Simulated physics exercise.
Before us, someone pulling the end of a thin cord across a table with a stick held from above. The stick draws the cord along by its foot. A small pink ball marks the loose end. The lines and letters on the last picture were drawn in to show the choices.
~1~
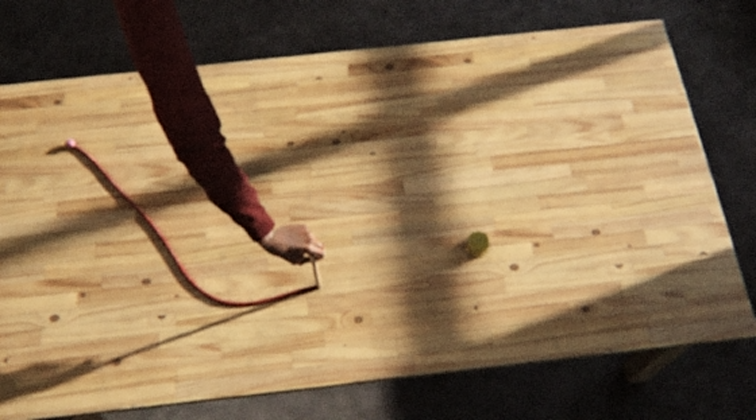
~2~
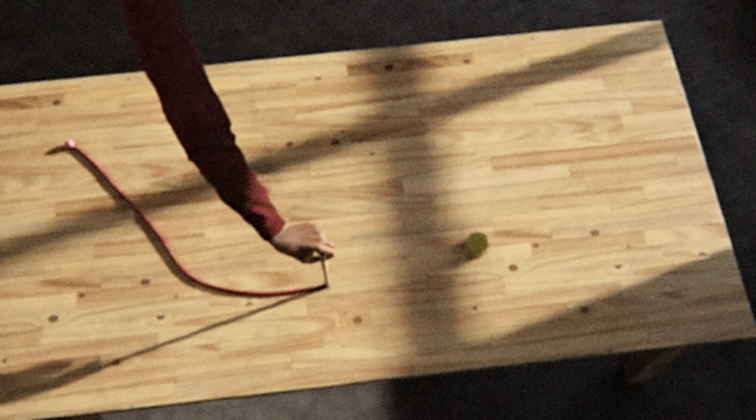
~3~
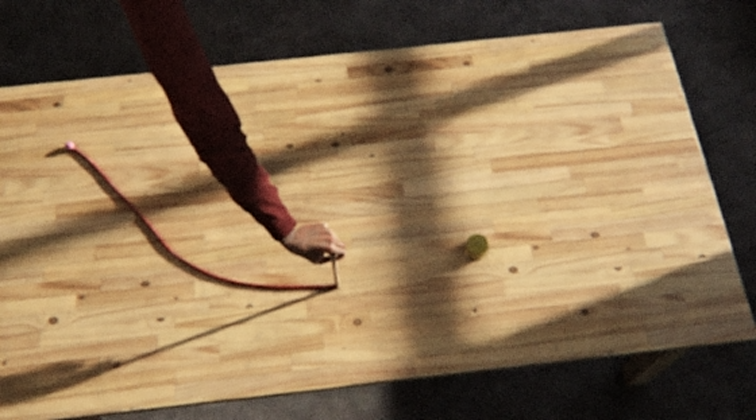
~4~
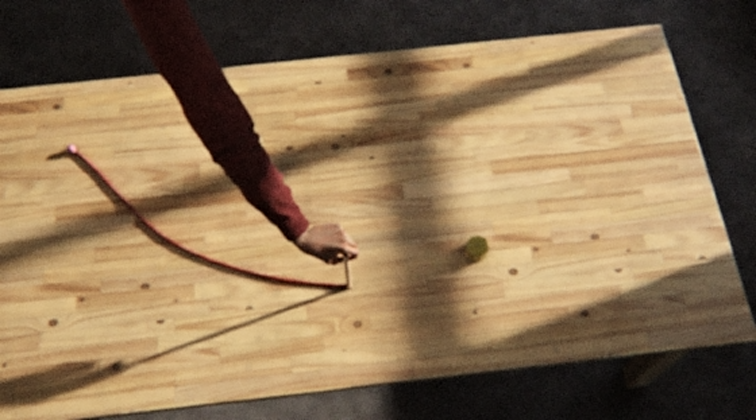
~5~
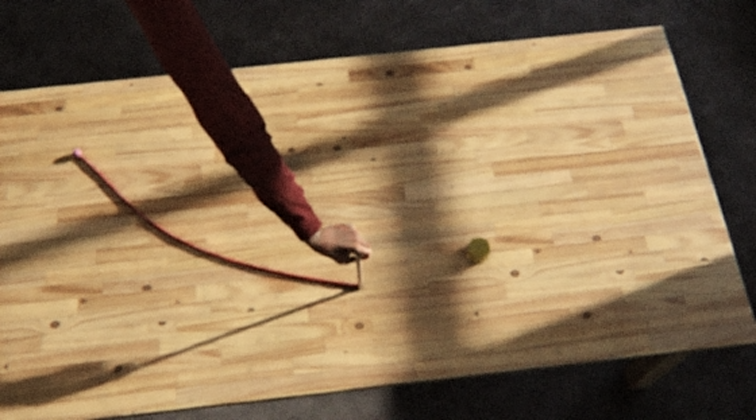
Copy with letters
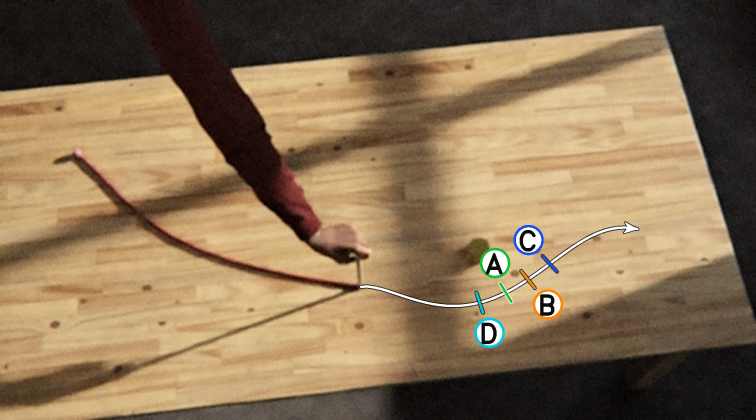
A hand in a dark red sleeve dragging a thin red cord rightward across a wooden table with an upright stick.
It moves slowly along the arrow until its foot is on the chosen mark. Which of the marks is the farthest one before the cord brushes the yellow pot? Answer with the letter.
No farther than C.
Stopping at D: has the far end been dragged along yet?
Yes.
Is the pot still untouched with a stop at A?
Yes.
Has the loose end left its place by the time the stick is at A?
By then, yes.
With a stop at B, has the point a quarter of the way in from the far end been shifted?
Yes.
On the copy, A at (506, 293); B at (528, 279); C at (550, 264); D at (480, 303); the route from (361, 287) via (510, 290) to (637, 229).
On C. First, foot of the stick (431, 304), middle of the cord (263, 252), free end (118, 188).
Then, foot of the stick (500, 296), middle of the cord (325, 266), free end (170, 212).
Finally, foot of the stick (550, 264), middle of the cord (373, 266), free end (211, 227); nothing has been touched.
By contrast, A is safe but short; B is safe but short; D is safe but short.
